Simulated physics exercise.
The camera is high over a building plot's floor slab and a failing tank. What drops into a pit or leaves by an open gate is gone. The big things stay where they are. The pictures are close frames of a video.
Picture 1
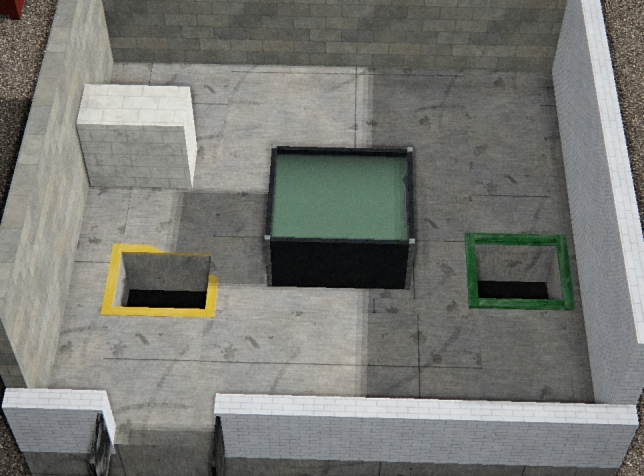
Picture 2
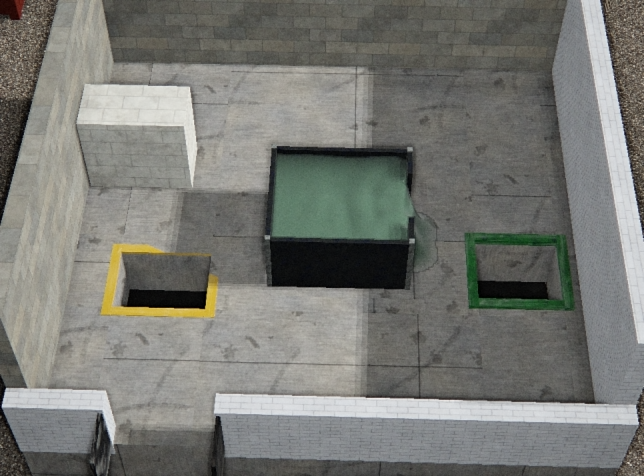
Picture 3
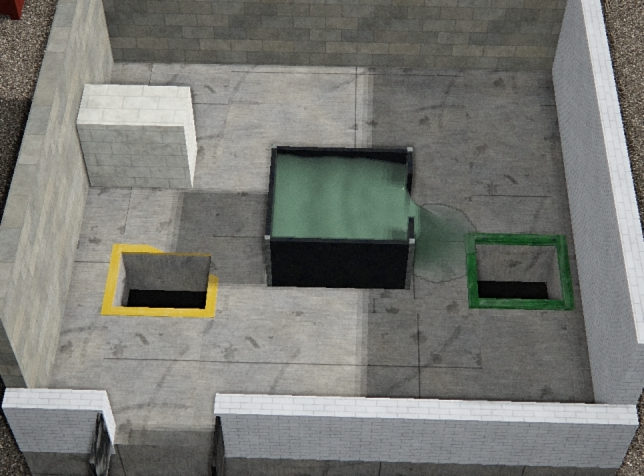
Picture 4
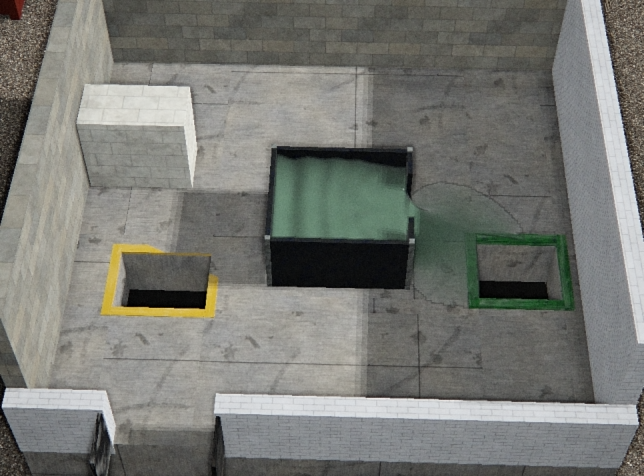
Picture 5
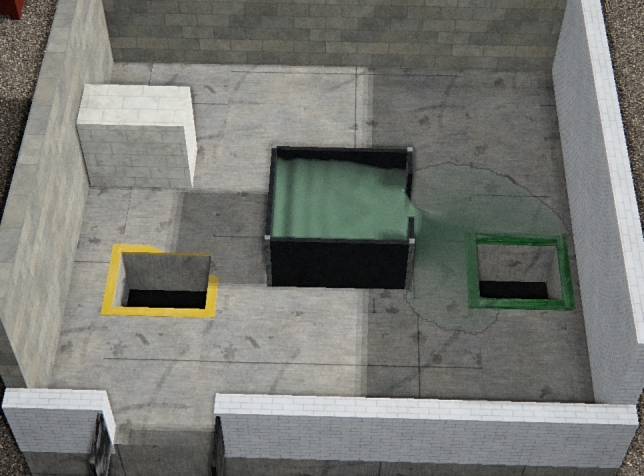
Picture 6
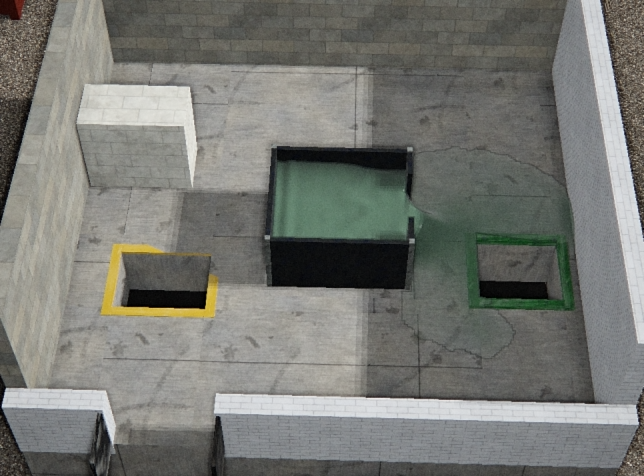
On a walled concrete floor, green water pours from a tank's right side and spreads around a green-edged pit.
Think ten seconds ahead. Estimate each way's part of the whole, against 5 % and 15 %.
In the end: The gate takes not even 5 %; the green pit takes above 15 %; the yellow pit takes not even 5 %.
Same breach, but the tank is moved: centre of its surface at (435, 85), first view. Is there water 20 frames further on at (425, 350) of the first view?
Verdict: No water.
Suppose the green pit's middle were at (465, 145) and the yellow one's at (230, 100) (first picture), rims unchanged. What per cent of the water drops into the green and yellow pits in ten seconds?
Parts in a hundred: Green 6, yellow 10.
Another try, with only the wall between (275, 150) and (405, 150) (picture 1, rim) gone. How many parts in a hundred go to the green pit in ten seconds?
Parts in a hundred: Green 15.
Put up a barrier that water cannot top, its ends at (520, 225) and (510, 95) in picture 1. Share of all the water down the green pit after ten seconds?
Per cent: Green 45.
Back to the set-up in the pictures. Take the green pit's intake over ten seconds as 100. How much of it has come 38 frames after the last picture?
Close to 95 %.
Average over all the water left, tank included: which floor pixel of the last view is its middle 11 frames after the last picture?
Near (406, 225).
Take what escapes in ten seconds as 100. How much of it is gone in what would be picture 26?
Near 70 in a hundred.
A moment on, water covers 20 % of the floor; the gate 0 %, the green pit 13 %, the yellow pit 0 %.
Next, water covers 25 % of the floor; the gate 0 %, the green pit 21 %, the yellow pit 0 %.
Then, water covers 35 % of the floor; the gate 0 %, the green pit 29 %, the yellow pit 0 %.
Later, water covers 70 % of the floor; the gate 0 %, the green pit 37 %, the yellow pit 0 %.
In the end, water covers 85 % of the floor; the gate 1 %, the green pit 39 %, the yellow pit 3 %.
